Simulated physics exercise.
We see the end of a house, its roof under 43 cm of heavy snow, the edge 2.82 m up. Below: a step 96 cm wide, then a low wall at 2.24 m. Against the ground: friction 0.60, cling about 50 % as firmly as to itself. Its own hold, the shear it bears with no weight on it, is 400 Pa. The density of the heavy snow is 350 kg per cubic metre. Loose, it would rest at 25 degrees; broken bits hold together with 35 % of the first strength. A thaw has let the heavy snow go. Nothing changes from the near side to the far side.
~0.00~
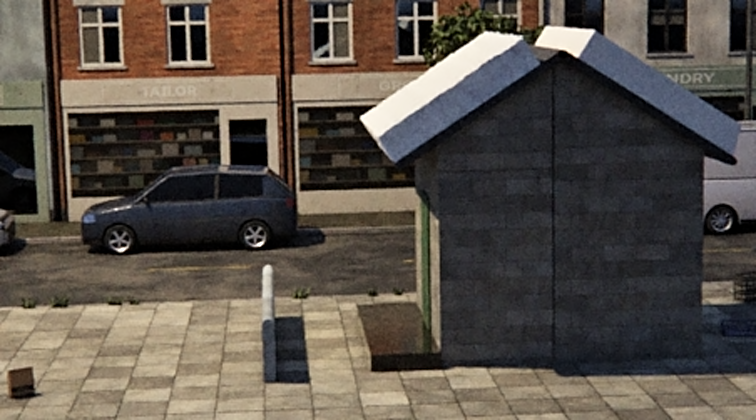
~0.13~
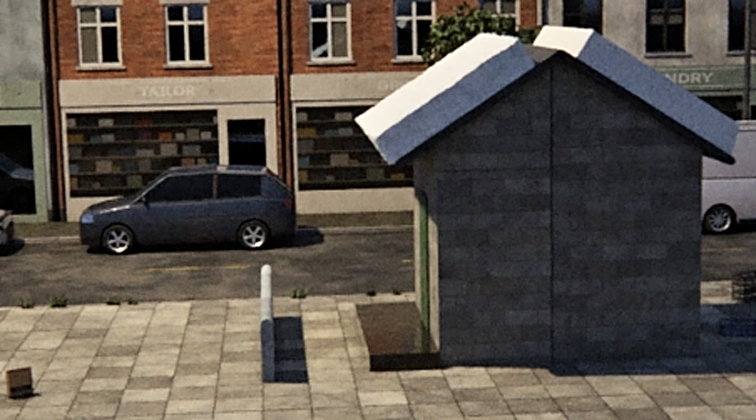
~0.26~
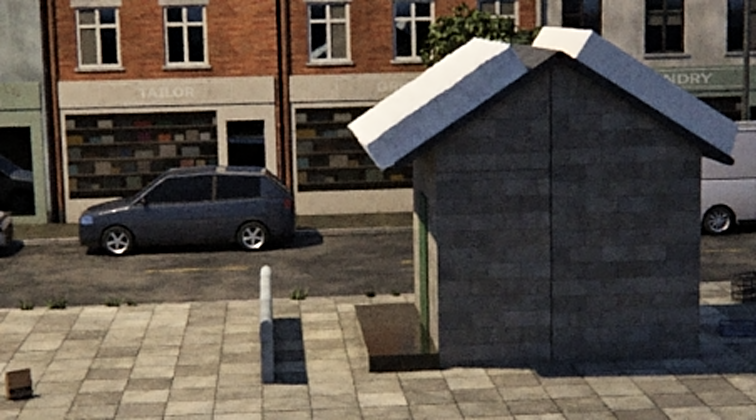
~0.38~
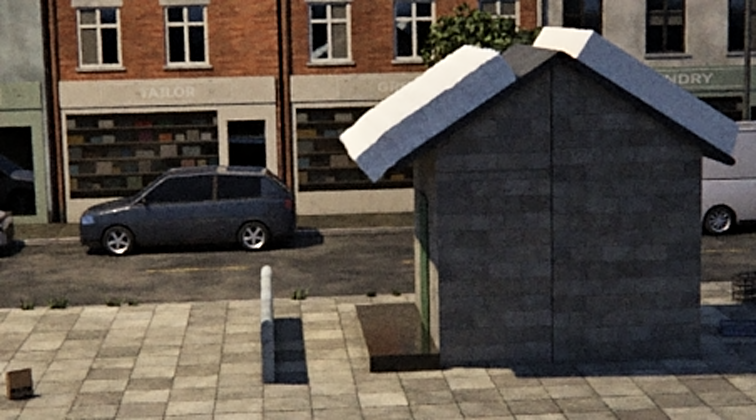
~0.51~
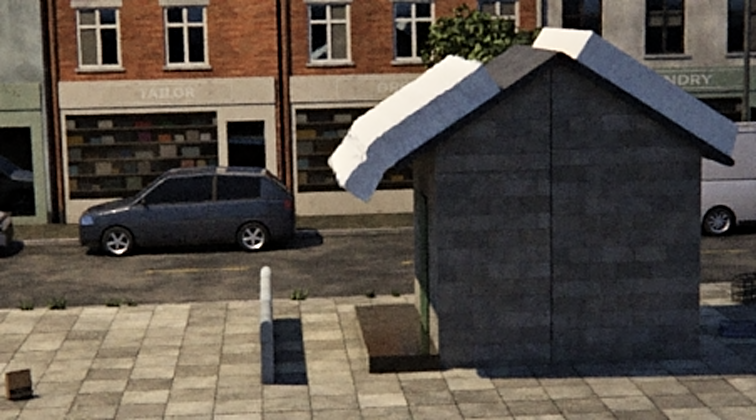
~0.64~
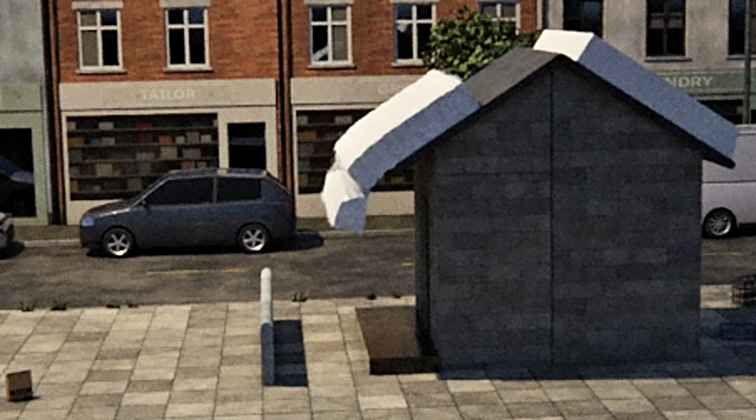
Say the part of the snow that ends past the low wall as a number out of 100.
It comes to some 24 %.
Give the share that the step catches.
About 10 %.
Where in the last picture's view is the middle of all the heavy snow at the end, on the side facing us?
At about (278, 364).
By 1.07 s, 23 % is still on the roof and 0 % is past the low wall.
By 1.58 s, none is still on the roof and 24 % is past the low wall.
By 2.09 s, none is still on the roof and 24 % is past the low wall.
By 2.60 s, none is still on the roof and 24 % is past the low wall.
By 2.70 s, at the end, none is still on the roof and 24 % is past the low wall.
